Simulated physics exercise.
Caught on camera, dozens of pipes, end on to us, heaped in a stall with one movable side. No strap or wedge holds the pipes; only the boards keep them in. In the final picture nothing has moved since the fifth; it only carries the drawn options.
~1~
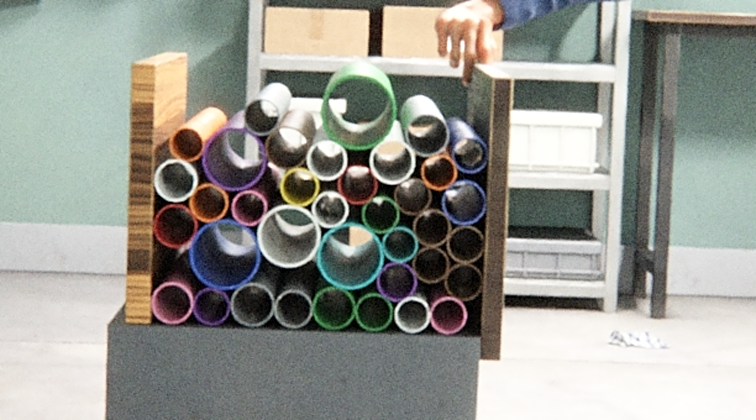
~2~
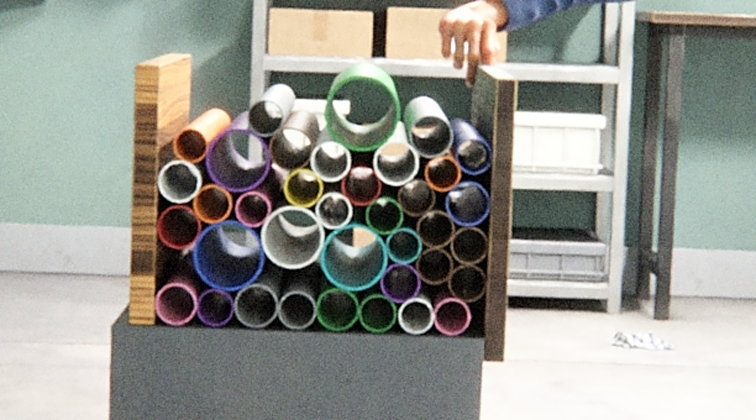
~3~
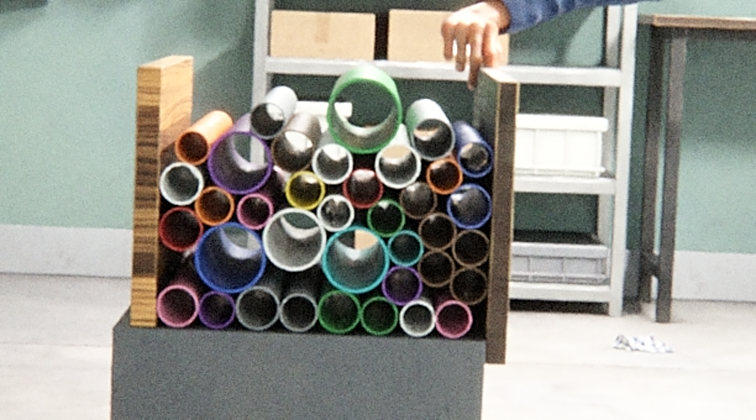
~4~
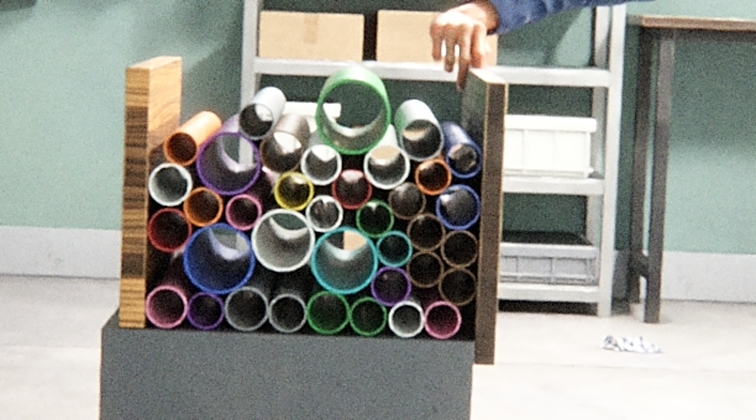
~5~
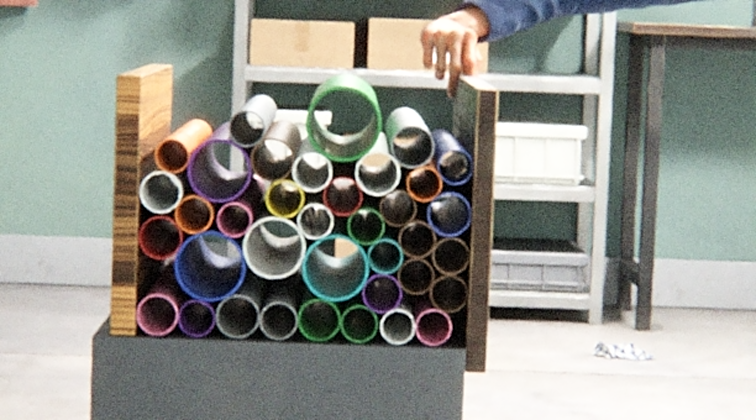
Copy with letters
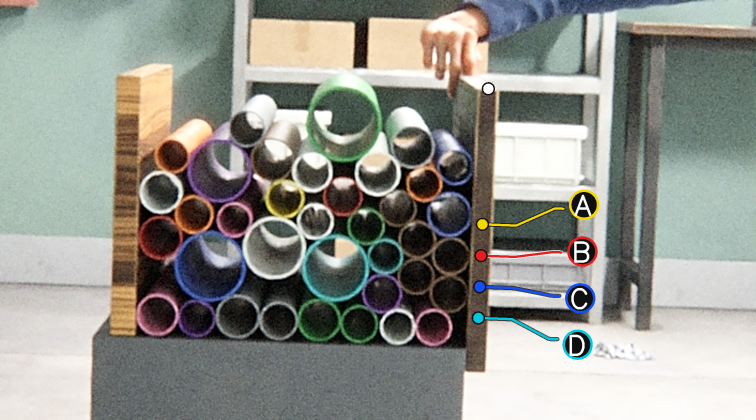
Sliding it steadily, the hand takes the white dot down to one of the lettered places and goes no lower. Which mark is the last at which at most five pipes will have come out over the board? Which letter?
Stop at B.
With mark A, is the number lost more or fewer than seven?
It loses fewer than seven.
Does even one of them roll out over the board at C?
Yes.
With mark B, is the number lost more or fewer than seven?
Fewer than seven.
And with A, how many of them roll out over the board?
It comes to one.
On the marked copy, A at (482, 225); B at (481, 256); C at (479, 287); D at (478, 318); the white dot at (488, 88).
Taking B. A third of the way, top of the board (474, 164).
Two thirds of the way, top of the board (470, 250).
When it is over, top of the board (470, 254), four out over the board.
As for the rest, A one out over the board; C more than five out over the board; D more than five out over the board.
